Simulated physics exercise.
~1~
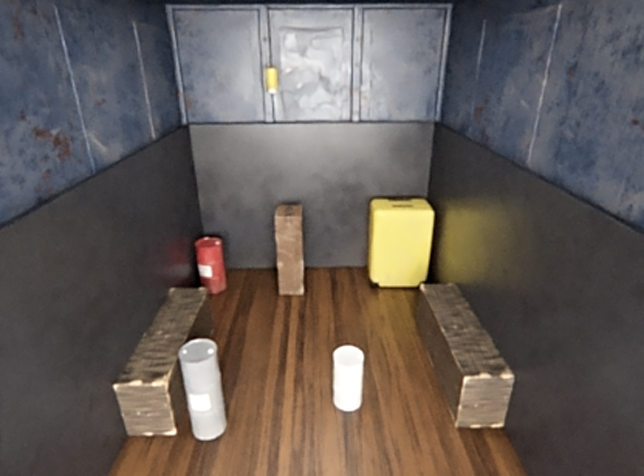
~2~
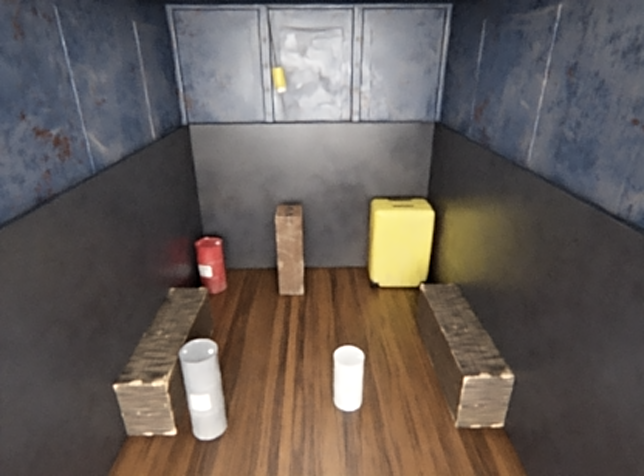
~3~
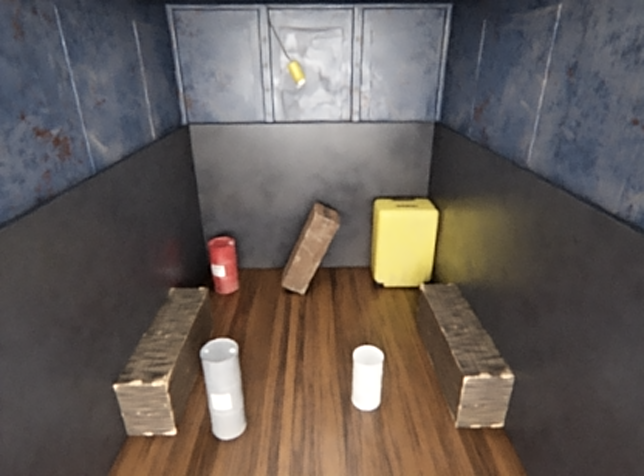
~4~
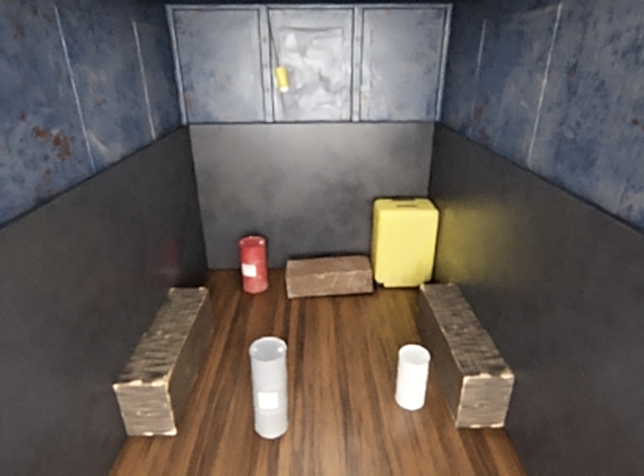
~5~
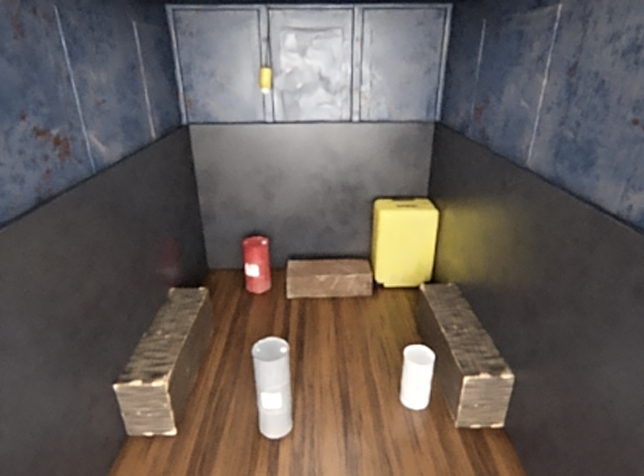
In this clip, a yellow lamp swings in a van's load bay as grey, white and red canisters slide right, staying upright, while a brown box tips rightward and ends on its side beside a yellow case that stays almost in place.
